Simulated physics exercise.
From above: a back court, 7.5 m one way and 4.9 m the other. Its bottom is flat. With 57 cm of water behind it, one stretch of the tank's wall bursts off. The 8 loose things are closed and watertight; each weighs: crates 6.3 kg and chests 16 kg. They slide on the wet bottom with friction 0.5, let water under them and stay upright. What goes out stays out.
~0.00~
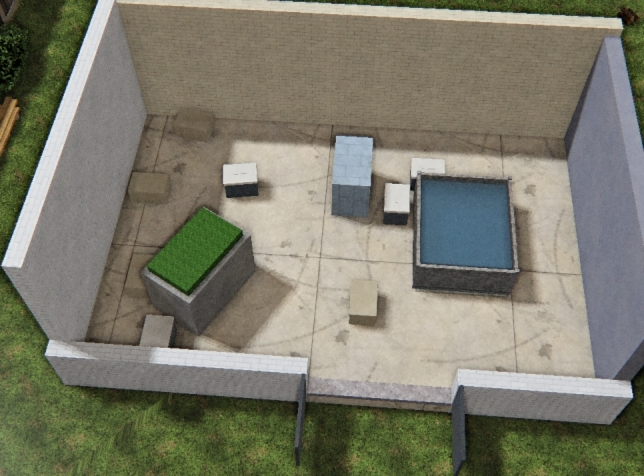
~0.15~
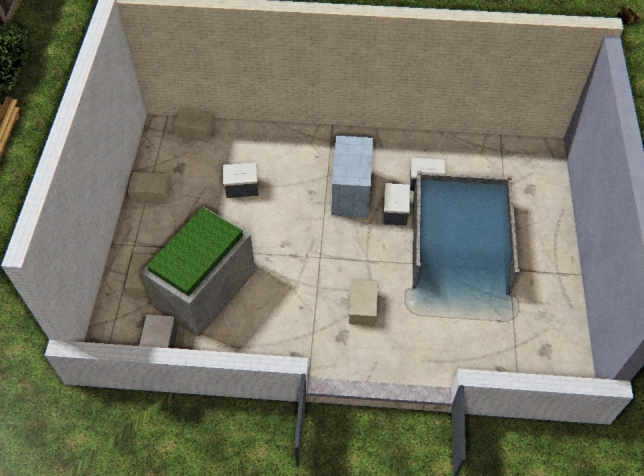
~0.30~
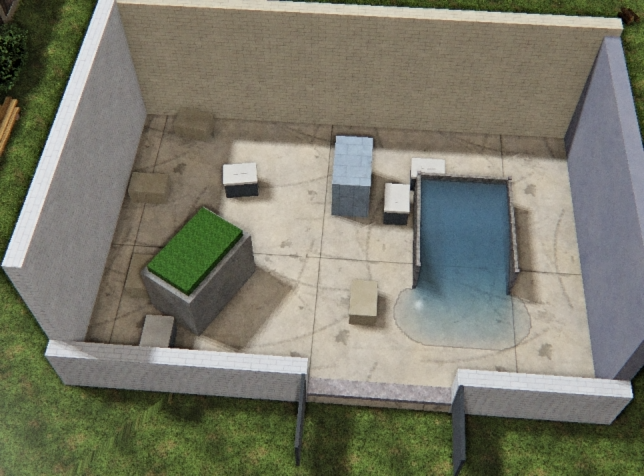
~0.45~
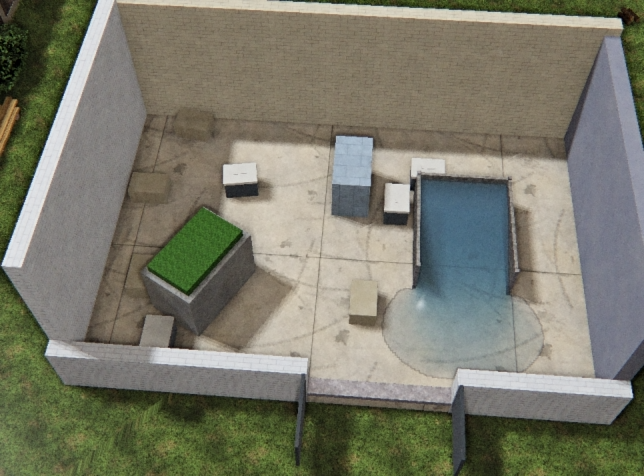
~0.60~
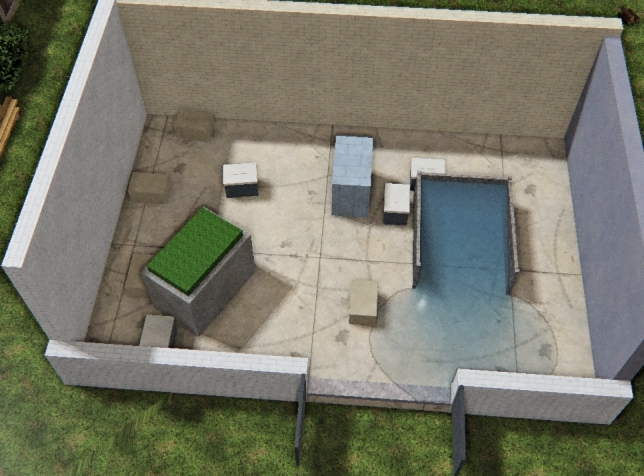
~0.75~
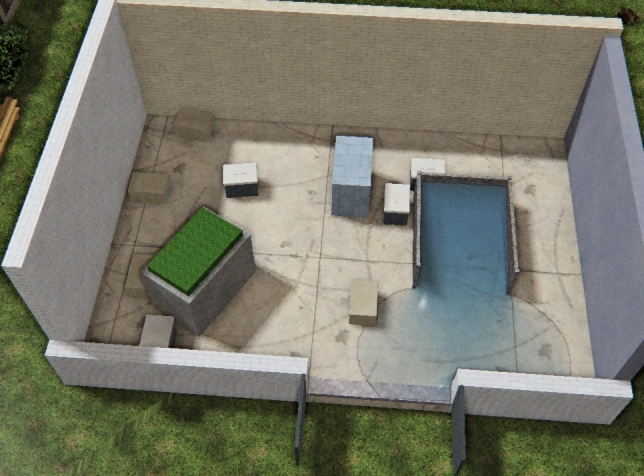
A walled back court with a flat, pale paved floor and grass around it is seen from high above by a still camera. A grey block topped with bright green stands at left, a pale blue block near the middle, a dark-rimmed tank of blue water at right, and small white, tan and grey boxes sit around them. The tank's near wall gives way and water spreads forward in a thin, rounded sheet, reaching the front opening while the boxes stay put.
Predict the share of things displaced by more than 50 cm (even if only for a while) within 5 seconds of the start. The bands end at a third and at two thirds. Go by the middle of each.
It is less than a third.
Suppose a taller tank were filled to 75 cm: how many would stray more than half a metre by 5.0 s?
Then 0.
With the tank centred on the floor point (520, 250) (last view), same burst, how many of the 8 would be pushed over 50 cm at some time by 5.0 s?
In that case 2 of them.
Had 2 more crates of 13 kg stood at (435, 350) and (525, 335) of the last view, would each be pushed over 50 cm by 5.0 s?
In that order: More, past it.
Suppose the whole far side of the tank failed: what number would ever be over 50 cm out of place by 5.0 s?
In that case 3 of them.
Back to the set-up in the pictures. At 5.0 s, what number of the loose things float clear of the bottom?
I count 0.
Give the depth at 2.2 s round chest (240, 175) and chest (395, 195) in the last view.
About 0 and 0 cm.
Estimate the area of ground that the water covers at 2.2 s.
Roughly 9.5 m2.
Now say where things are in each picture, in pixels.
A crate at (148, 182) rests on the ground; a chest at (156, 332) rests on the ground; 2.4 m2 under water; 0 of 8 have shifted, in the first frame.
A crate at (148, 182) rests on the ground; a chest at (156, 332) rests on the ground; water covers 3.1 m2; 0 of 8 have shifted, in the second frame.
A crate at (148, 182), on the bottom; a chest at (156, 332) rests on the ground; water covers 4.1 m2; 0 of 8 have shifted, in the third frame.
A crate at (148, 182), on the bottom; a chest at (156, 332) rests on the ground; 5.3 m2 under water; 0 of 8 have shifted, in the fourth frame.
A crate at (148, 182) rests on the ground; a chest at (156, 332), on the bottom; 6.4 m2 under water; 0 of 8 have shifted, in the fifth frame.
A crate at (148, 182) rests on the ground; a chest at (156, 332), on the bottom; water covers 7.0 m2; 0 of 8 have shifted, in the sixth frame.
After 1.1 s 0 of 8 are over 50 cm from their spots; 0 afloat.
After 2.2 s 0 of 8 are over 50 cm from their spots; 0 afloat.
After 3.5 s 0 of 8 are over 50 cm from their spots; 0 afloat.
After 5.0 s 0 of 8 are over 50 cm from their spots, and 0 have been at some point; 0 afloat.
